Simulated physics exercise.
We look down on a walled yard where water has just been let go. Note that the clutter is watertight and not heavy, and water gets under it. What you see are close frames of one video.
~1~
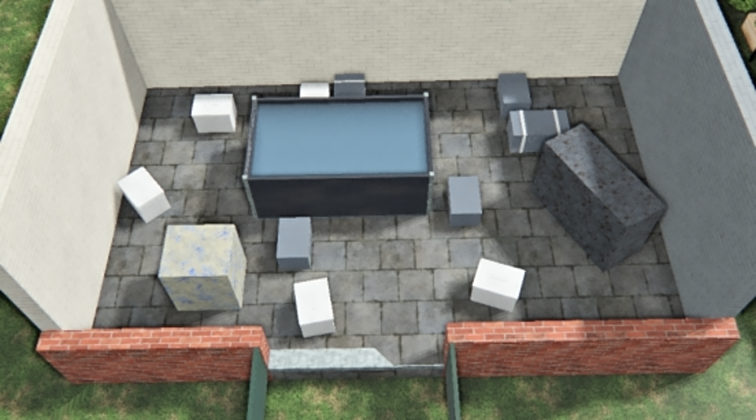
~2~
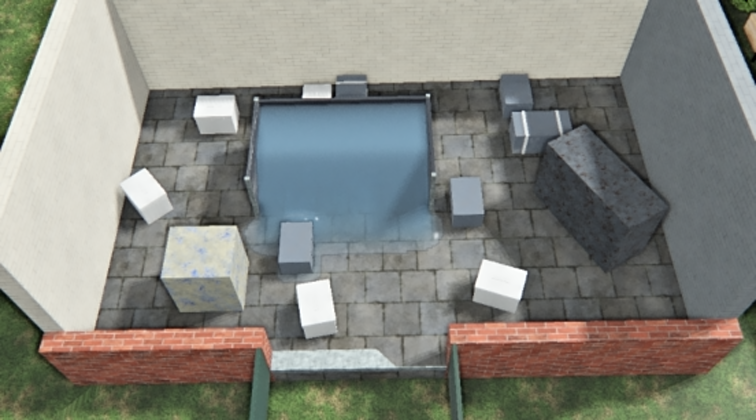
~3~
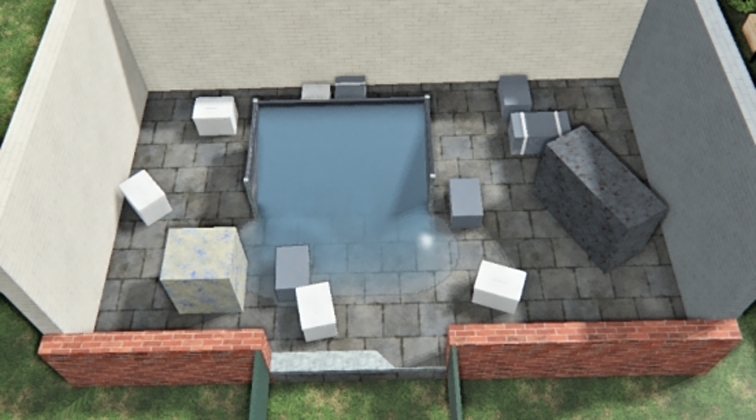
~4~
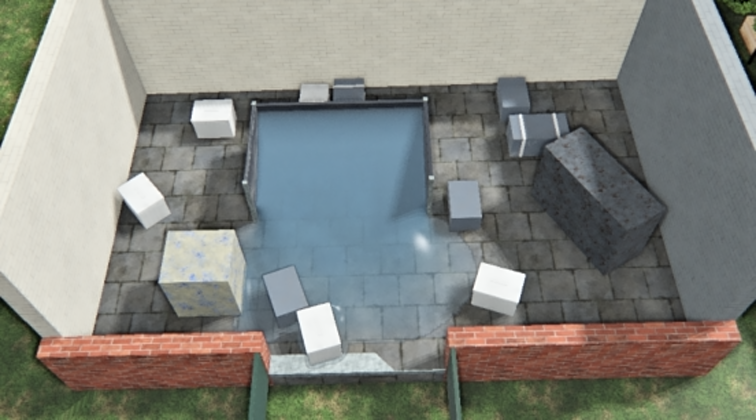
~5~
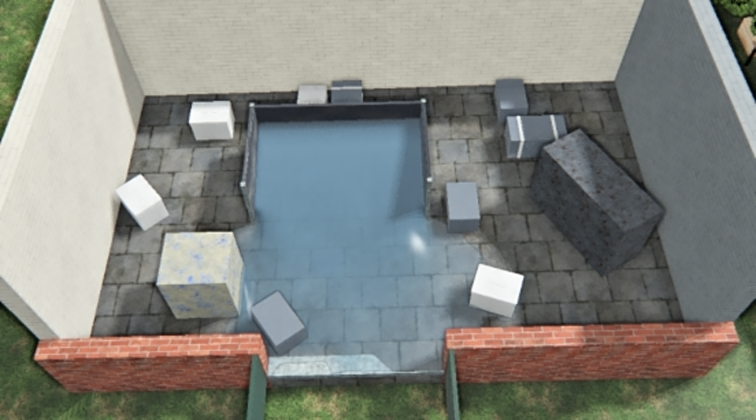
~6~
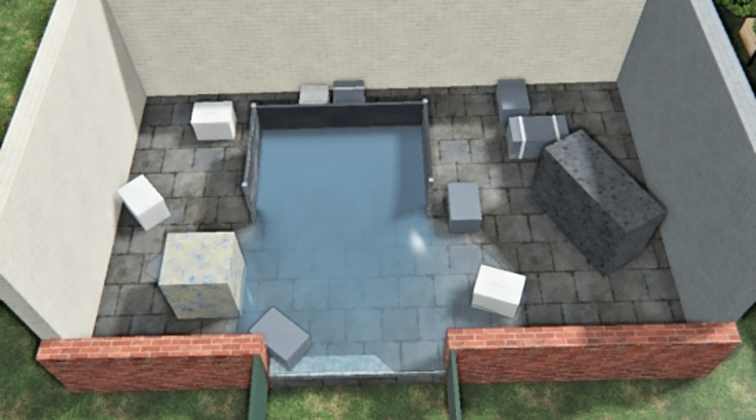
Water pours from the opened tank and pushes a grey block toward the front gap.
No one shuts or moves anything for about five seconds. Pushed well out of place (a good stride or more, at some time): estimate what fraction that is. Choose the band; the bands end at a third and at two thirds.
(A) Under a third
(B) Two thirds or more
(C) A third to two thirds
Option C: A third to two thirds.
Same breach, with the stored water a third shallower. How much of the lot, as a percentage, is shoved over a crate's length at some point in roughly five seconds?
Close to 40 % of the lot.
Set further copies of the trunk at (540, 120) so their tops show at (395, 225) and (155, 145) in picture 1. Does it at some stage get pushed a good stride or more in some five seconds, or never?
The first did it, and the other did it.
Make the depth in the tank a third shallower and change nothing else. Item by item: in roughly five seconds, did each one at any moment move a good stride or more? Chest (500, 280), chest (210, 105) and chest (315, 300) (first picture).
The first did it, the next came up short, and the last did it.
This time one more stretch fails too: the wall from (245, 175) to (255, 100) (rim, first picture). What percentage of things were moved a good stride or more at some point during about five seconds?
Roughly 90 percent.
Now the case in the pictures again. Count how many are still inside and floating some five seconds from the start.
The total is 3.
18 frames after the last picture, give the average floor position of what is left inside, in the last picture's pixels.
Mean position: About (396, 158).
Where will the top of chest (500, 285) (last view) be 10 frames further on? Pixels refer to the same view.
It should be near (606, 283).
A moment on, 2 of 10 are well off their spots; 1 afloat.
Next, 3 of 10 are well off their spots; 1 afloat.
Later, 4 of 10 are well off their spots; 2 afloat.
In the end, 5 of 10 are well off their spots, and 5 have been at some point; 3 afloat.
